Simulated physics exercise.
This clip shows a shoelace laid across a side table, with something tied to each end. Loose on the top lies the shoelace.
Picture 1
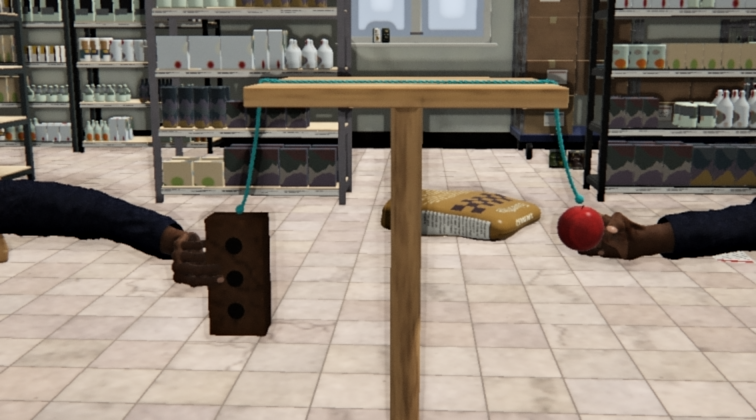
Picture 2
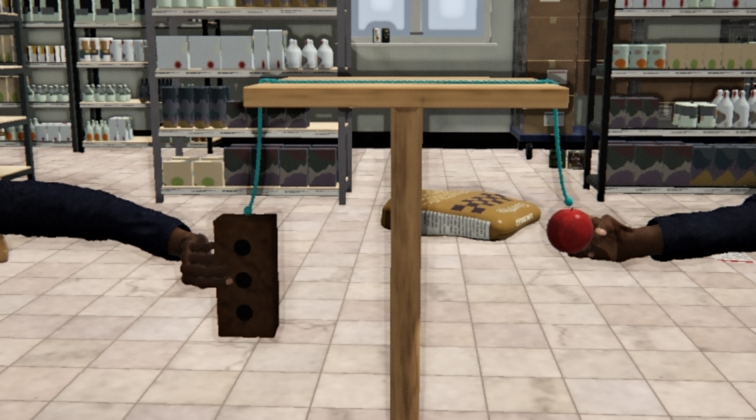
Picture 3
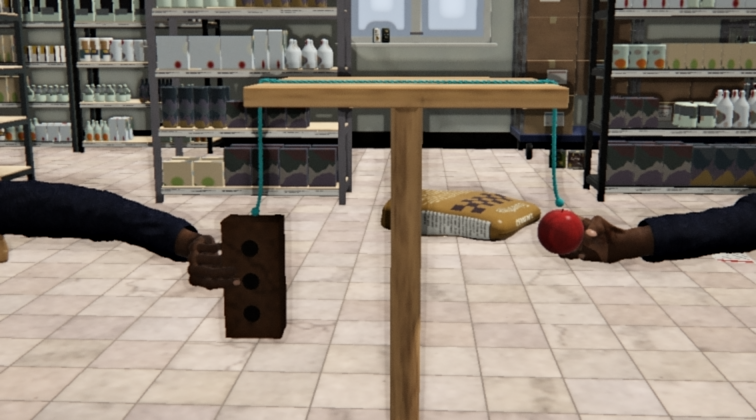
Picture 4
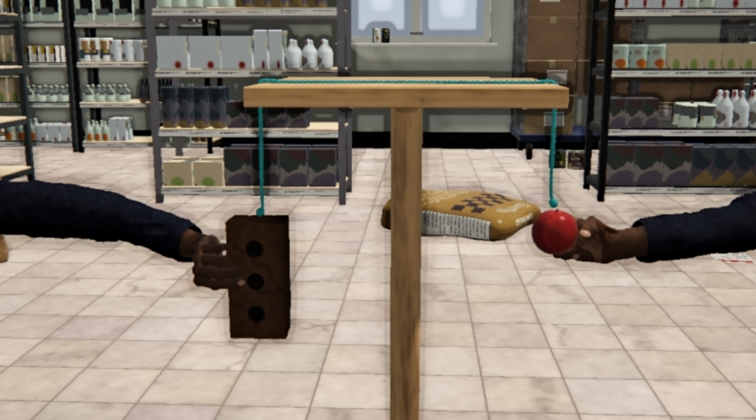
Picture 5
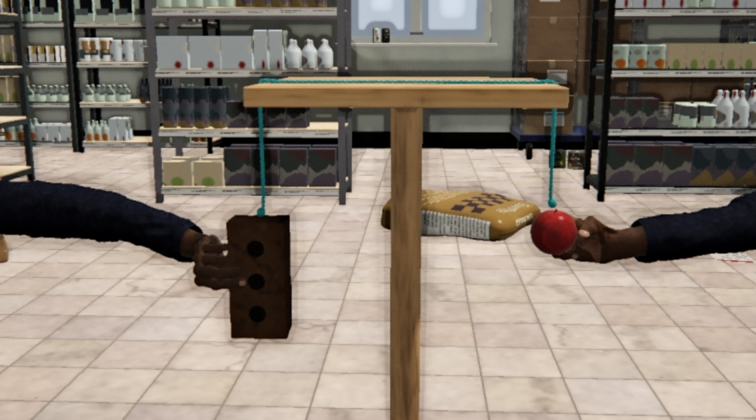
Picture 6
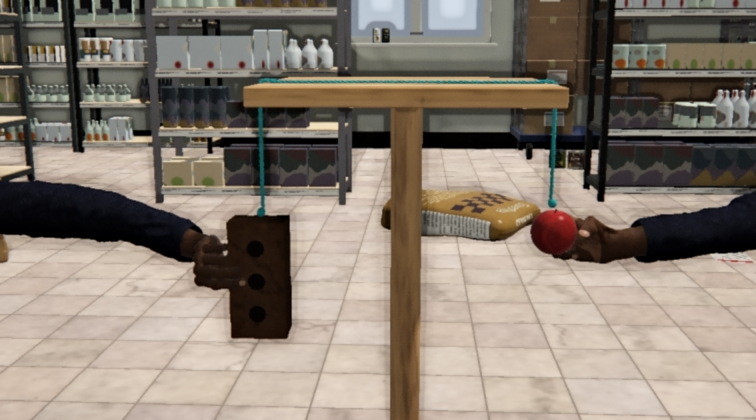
In a shop aisle with stocked shelves and a pale tiled floor, a still camera looks straight at a wooden side table from the front. A teal shoelace lies across its top, tied to a dark brown brick at left and a red apple at right, a hand at each, with a tan bag behind. The hands shift the brick slightly right and the apple slightly left, then stay still.
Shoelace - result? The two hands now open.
Leftward motion.
Then, 0.60 s after the last picture, left brick down on the floor; right apple pulled up onto the top.
Then, 1.14 s after the last picture, left brick down on the floor; right apple lower near (139, 286).
At rest, left brick down on the floor; right apple down on the floor. The shoelace sinks on the left side.
